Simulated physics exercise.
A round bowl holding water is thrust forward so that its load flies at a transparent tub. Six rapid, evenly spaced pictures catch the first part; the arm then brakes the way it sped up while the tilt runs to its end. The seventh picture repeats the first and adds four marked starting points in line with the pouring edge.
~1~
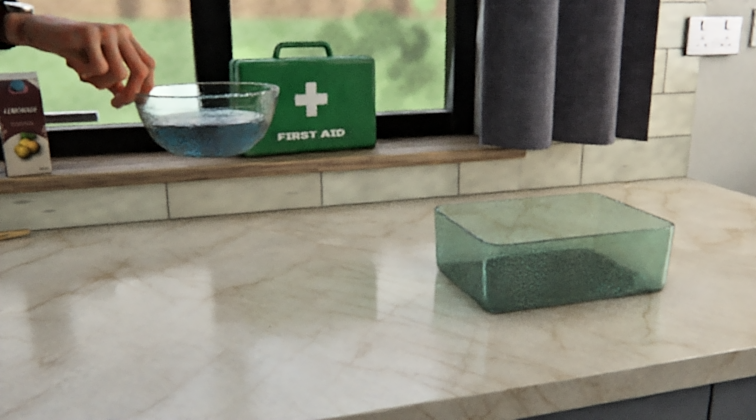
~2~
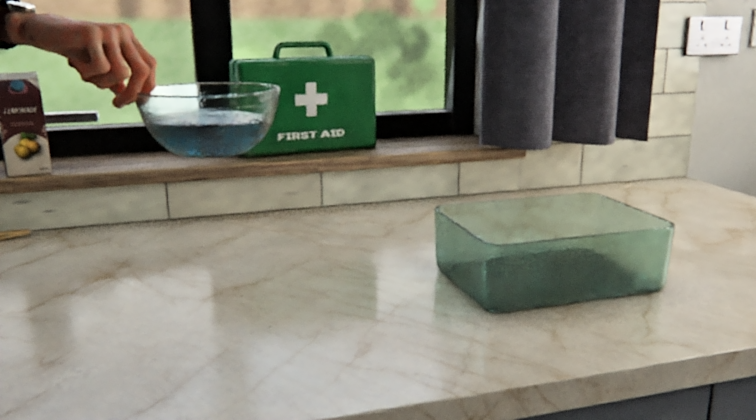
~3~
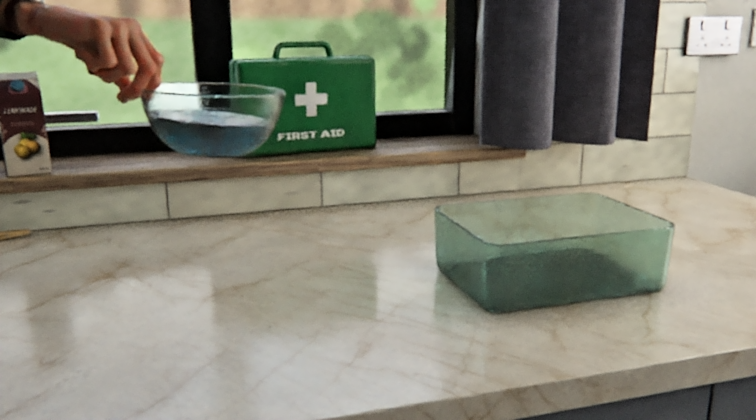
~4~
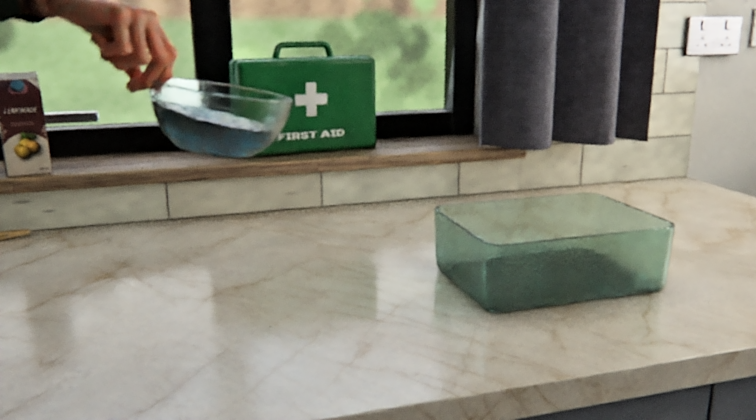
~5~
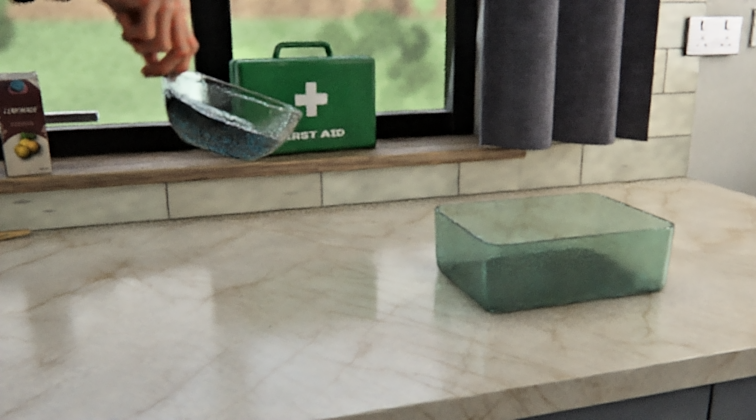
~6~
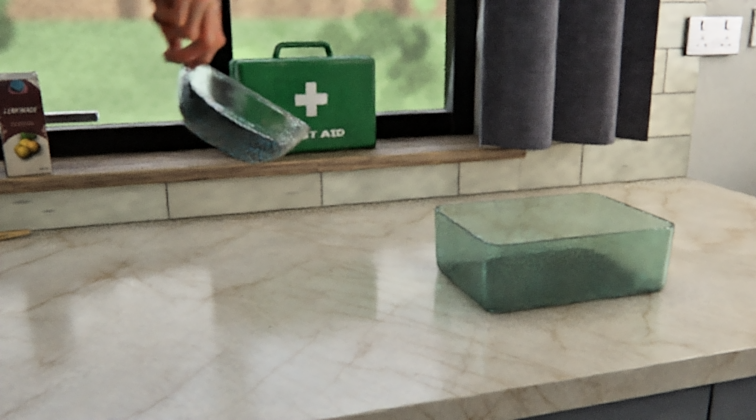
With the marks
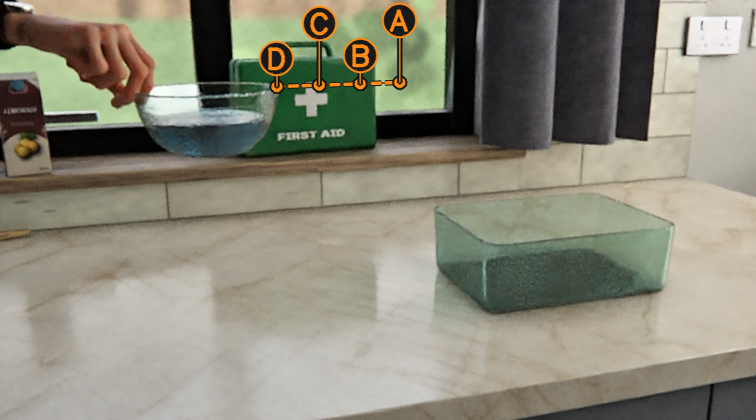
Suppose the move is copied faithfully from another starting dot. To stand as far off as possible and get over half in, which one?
C.
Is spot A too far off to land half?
No, that is safe.
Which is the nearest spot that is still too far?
D it is.
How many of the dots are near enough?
Three of the four.
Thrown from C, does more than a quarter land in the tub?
Yes, clearly.
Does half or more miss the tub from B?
No, that is safe.
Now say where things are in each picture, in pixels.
The first frame shows upright, lip at (275, 86); tub from (482, 312) to (662, 287); nothing has left yet.
The second frame shows upright, lip at (276, 86); nothing has left yet.
The third frame shows tipped about 4°, lip at (281, 90); nothing has left yet.
The fourth frame shows tipped about 10°, lip at (290, 98); nothing has left yet.
The fifth frame shows tipped about 20°, lip at (299, 110); nothing has left yet.
The sixth frame shows tipped about 33°, lip at (307, 125); nothing has left yet.
In orange, A at (399, 82); B at (360, 83); C at (319, 85); D at (276, 86).
If A is chosen, about 75 % lands in the tub, 4 % falls short and 22 % goes beside or beyond.
If B is chosen, about 79 % lands in the tub, 5 % falls short and 16 % goes beside or beyond.
If C is chosen, about 70 % lands in the tub, 22 % falls short and 8 % goes beside or beyond.
If D is chosen, about 8 % lands in the tub, 87 % falls short and 5 % goes beside or beyond.
